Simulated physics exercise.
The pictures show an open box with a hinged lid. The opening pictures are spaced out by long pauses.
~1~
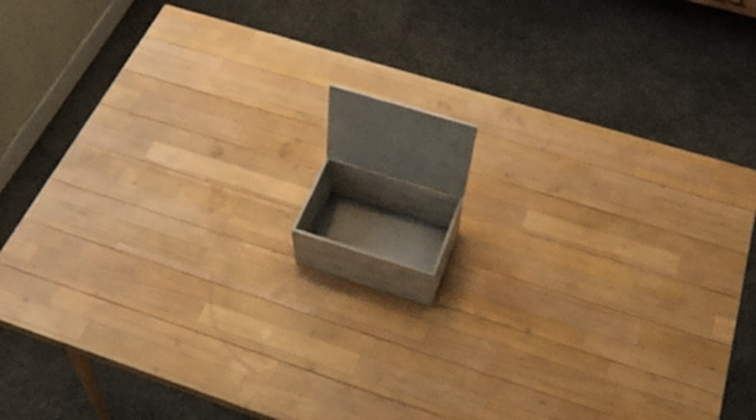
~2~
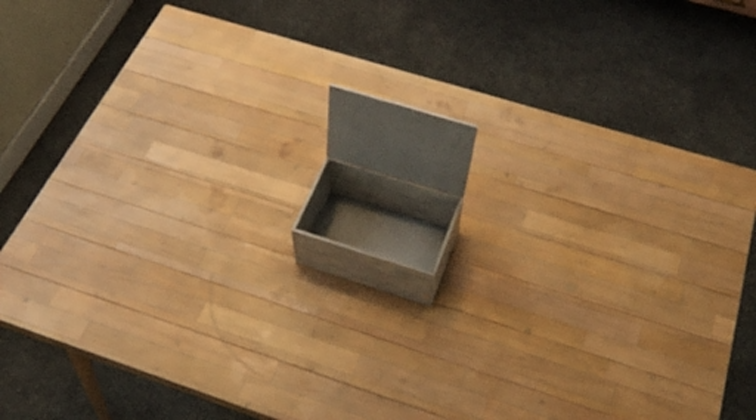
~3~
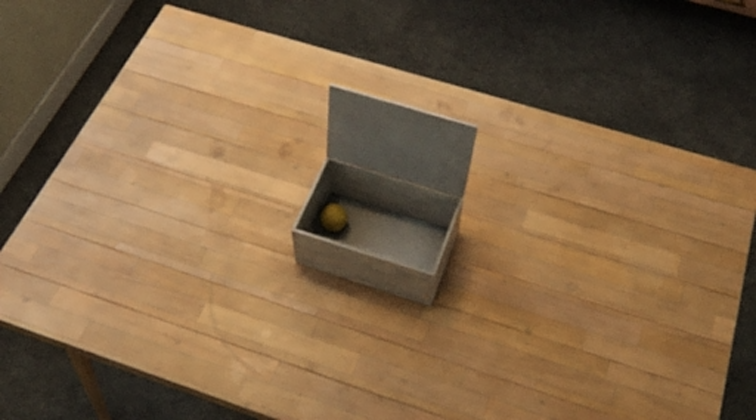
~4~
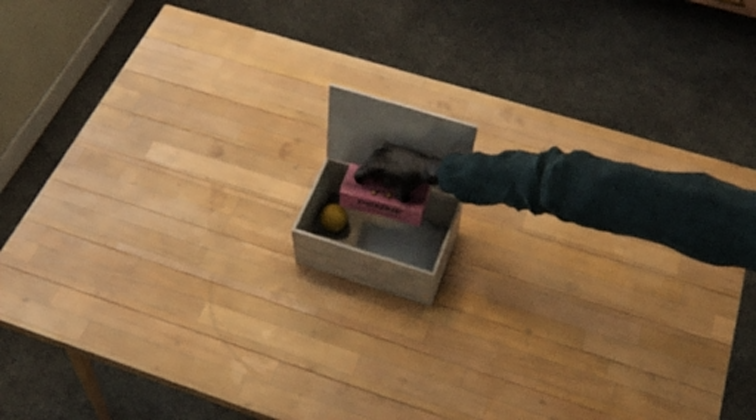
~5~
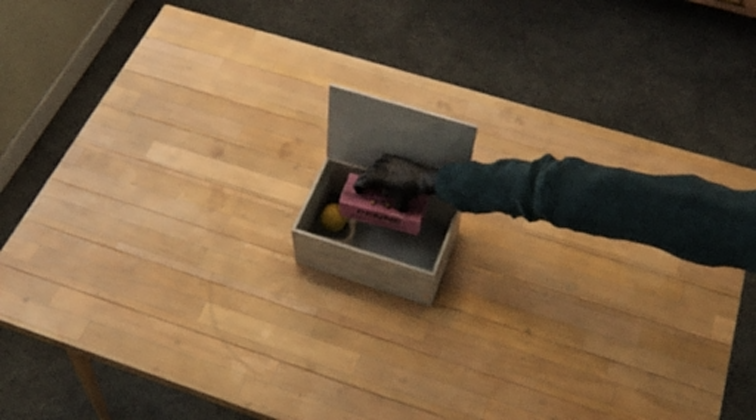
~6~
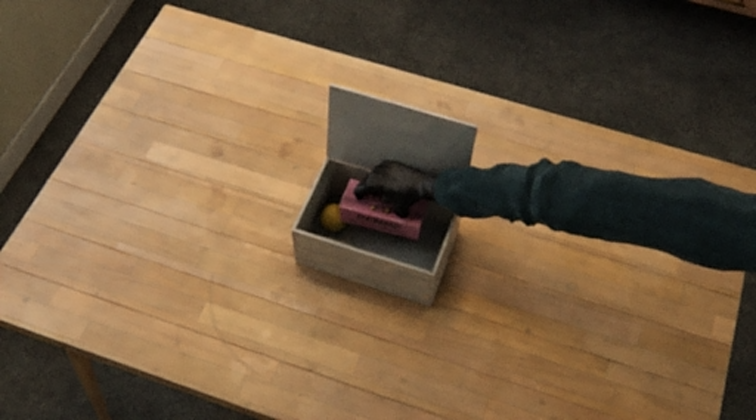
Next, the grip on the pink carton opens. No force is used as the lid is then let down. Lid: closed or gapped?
Most likely the lid will land on the rim.
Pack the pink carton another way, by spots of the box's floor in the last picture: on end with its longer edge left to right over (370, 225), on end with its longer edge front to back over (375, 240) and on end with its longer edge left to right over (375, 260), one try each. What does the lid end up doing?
The first placement leaves the lid partly open, the second partly open, and the third partly open.
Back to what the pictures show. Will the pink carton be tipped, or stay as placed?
Result: The pink carton remains as it was set.
Then, 1.30 s after the last picture, lid 78° above the rim; pink carton slid a little near (385, 230).
Then, 1.80 s after the last picture, lid 38° above the rim; pink carton slid a little near (385, 230).
At rest, lid shut; moved from the start, pink carton; yellow lemon in place. Seen from the same camera at the end, pink carton near (385, 230).
